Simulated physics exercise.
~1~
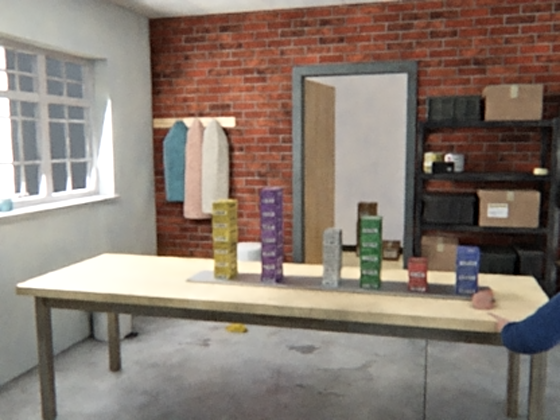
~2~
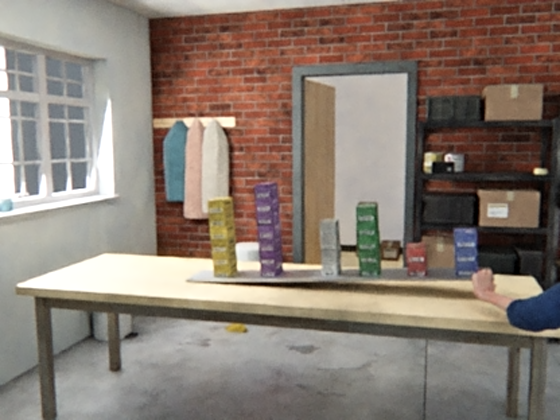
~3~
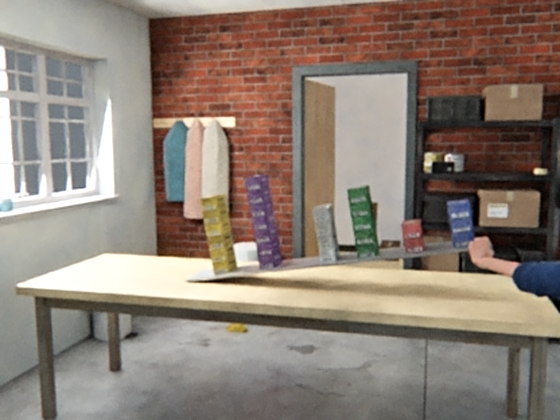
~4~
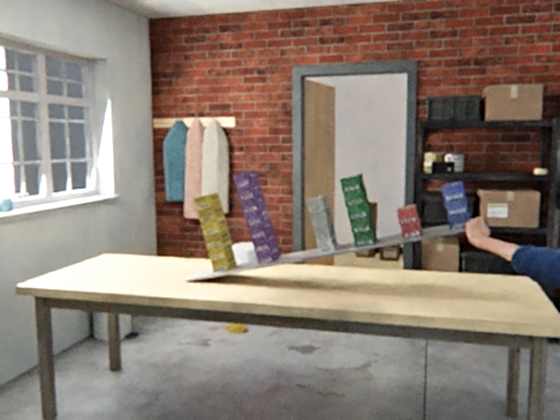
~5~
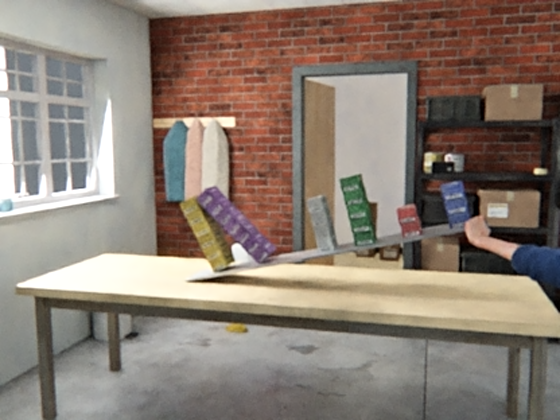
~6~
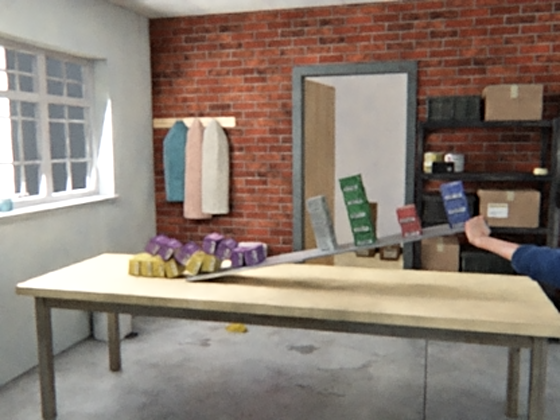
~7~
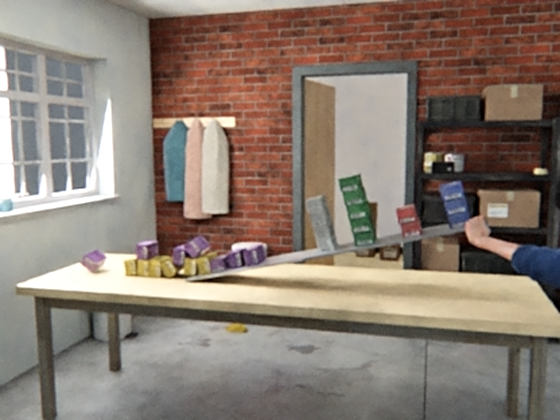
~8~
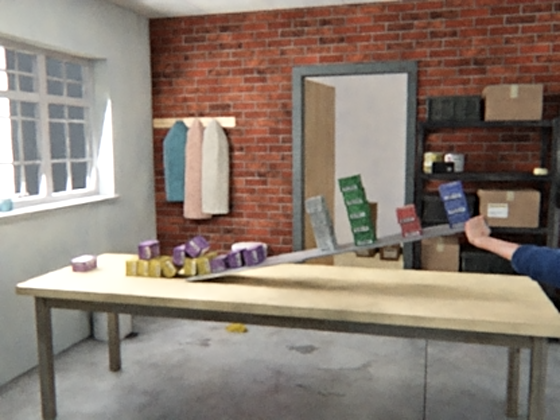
In a brick-walled workroom, a hand tilts a board until the purple and yellow stacks collapse.
